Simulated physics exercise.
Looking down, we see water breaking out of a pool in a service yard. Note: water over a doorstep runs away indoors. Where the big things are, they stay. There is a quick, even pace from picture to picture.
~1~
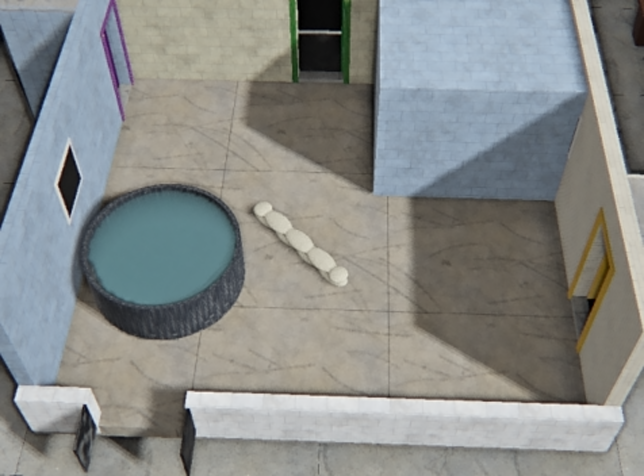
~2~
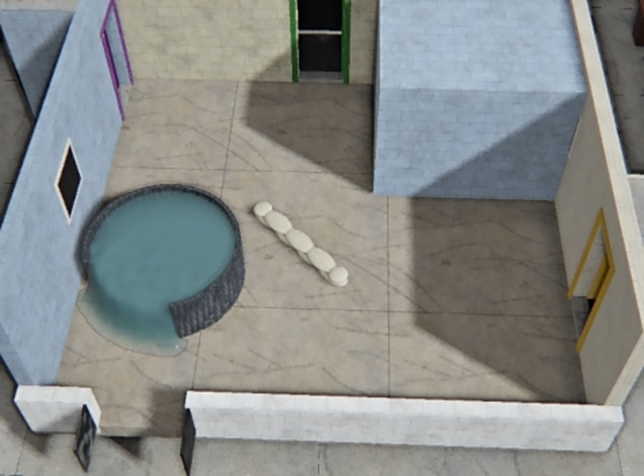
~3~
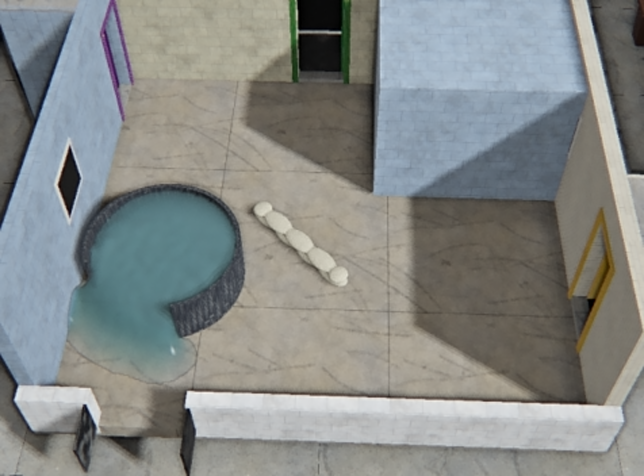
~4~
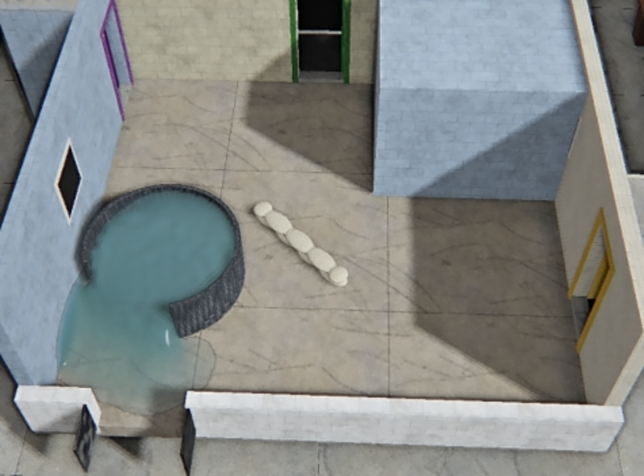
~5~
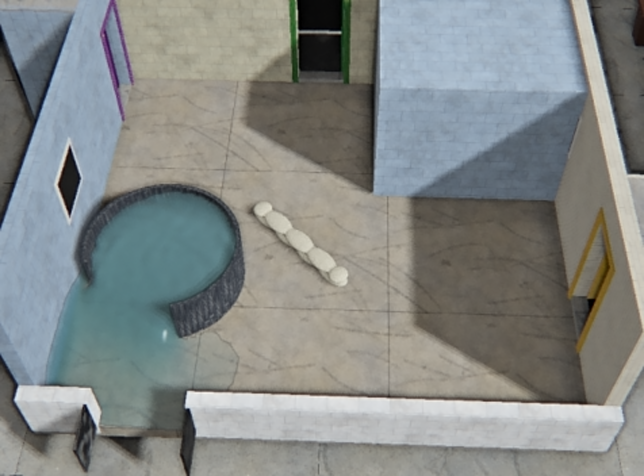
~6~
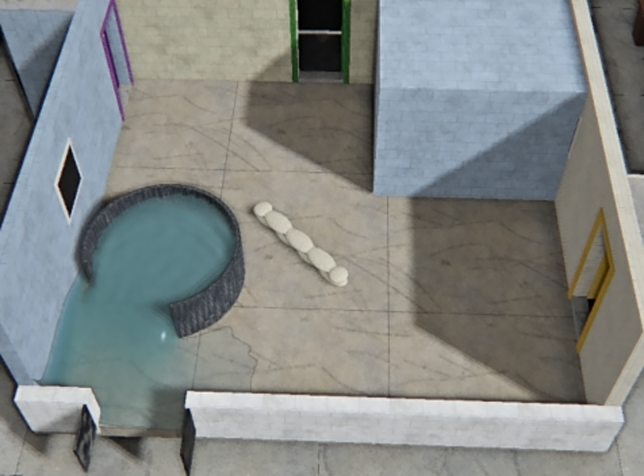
Teal water pouring from a gap in a round dark pool, spreading across the paved yard to the low white front wall.
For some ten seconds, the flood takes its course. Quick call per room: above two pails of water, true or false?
Purple door: False; green door: False; yellow door: False.
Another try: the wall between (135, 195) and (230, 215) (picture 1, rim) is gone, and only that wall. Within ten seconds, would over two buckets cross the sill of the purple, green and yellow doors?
Result: Purple goes past the limit; green goes past the limit; yellow remains beneath it.
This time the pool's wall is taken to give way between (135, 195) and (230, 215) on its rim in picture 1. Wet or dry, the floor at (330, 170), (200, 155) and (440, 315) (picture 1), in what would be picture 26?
Listed order gives sopping; sopping; left alone.
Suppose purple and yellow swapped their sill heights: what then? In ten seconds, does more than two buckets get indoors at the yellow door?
With the sills exchanged, the yellow door beats the cutoff.
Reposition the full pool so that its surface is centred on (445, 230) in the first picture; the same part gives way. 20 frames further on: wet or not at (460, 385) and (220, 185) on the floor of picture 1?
As listed: Wet, free of water.
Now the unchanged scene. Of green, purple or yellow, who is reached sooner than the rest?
It's the purple one.
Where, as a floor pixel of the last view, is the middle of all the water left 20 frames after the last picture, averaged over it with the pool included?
I'd mark it close to (185, 310).
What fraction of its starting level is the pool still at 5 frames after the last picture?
It works out to roughly 56 percent.
A moment on, water covers 15 % of the floor; the purple door not reached, the green door not reached, the yellow door not reached.
Next, water covers 20 % of the floor; the purple door not reached, the green door not reached, the yellow door not reached.
Then, water covers 45 % of the floor; the purple door wet at the sill, nothing in, the green door not reached, the yellow door not reached.
Later, water covers 60 % of the floor; the purple door wet at the sill, nothing in, the green door wet at the sill, nothing in, the yellow door under two buckets in.
In the end, water covers 80 % of the floor; the purple door wet at the sill, nothing in, the green door wet at the sill, nothing in, the yellow door under two buckets in.
